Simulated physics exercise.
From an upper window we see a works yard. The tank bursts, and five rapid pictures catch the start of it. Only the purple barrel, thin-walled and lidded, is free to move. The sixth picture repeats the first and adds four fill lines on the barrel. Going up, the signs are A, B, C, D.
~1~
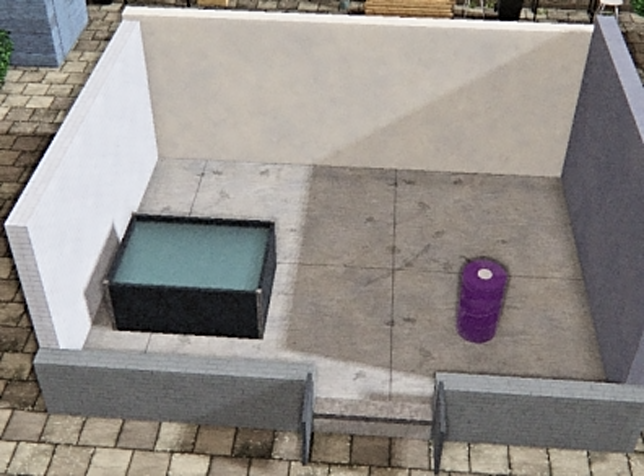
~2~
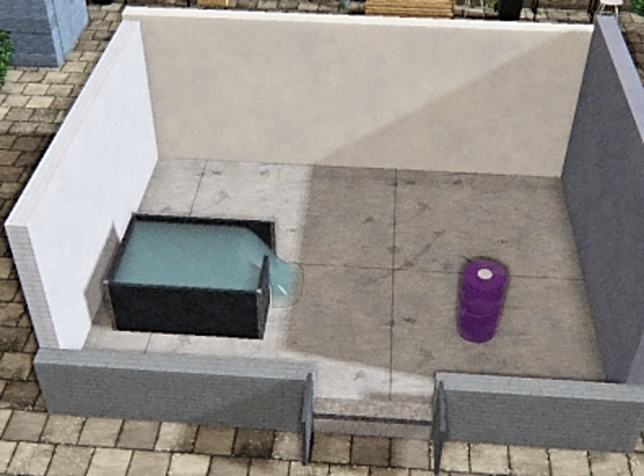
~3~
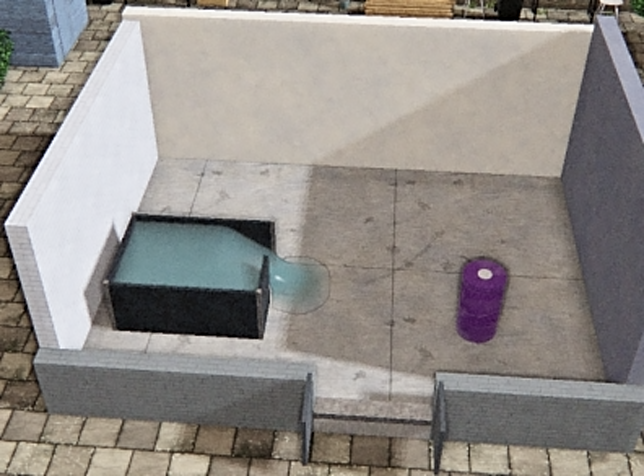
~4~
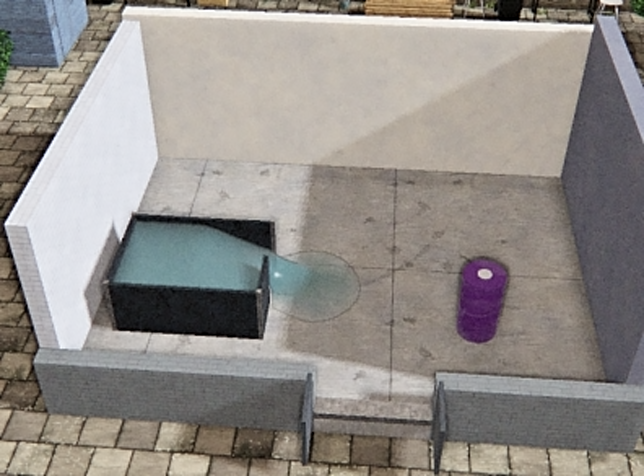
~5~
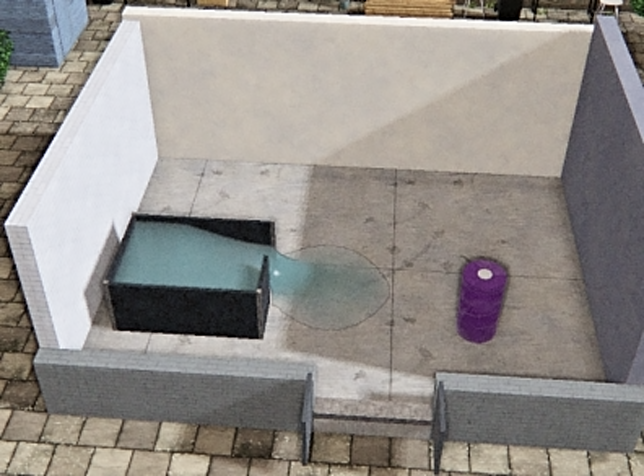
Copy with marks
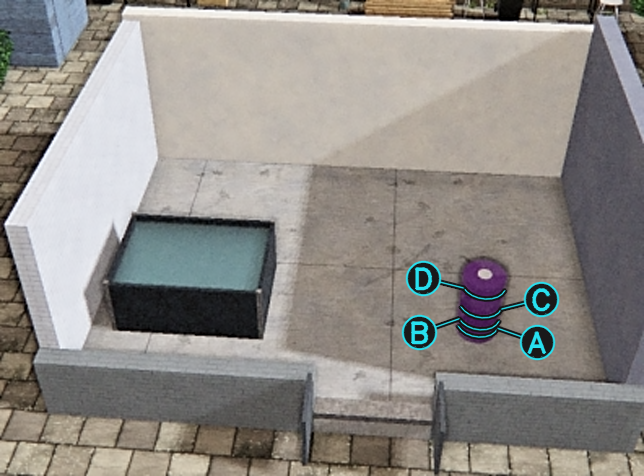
Water pours from the right side of a dark tank and spreads across the paved yard.
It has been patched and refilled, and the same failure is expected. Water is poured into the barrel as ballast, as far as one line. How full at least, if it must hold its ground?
Line B.
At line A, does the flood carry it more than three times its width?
No.
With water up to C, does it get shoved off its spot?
No, that is safe.
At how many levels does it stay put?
Three of them.
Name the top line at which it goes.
A.
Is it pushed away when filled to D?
No.
In cyan, A at (478, 337); B at (479, 329); C at (481, 317); D at (485, 299); from the bottom up A, B, C, D.
With A, it is pushed about its own width away.
With B, it does not move.
With C, it does not move.
With D, it does not move.
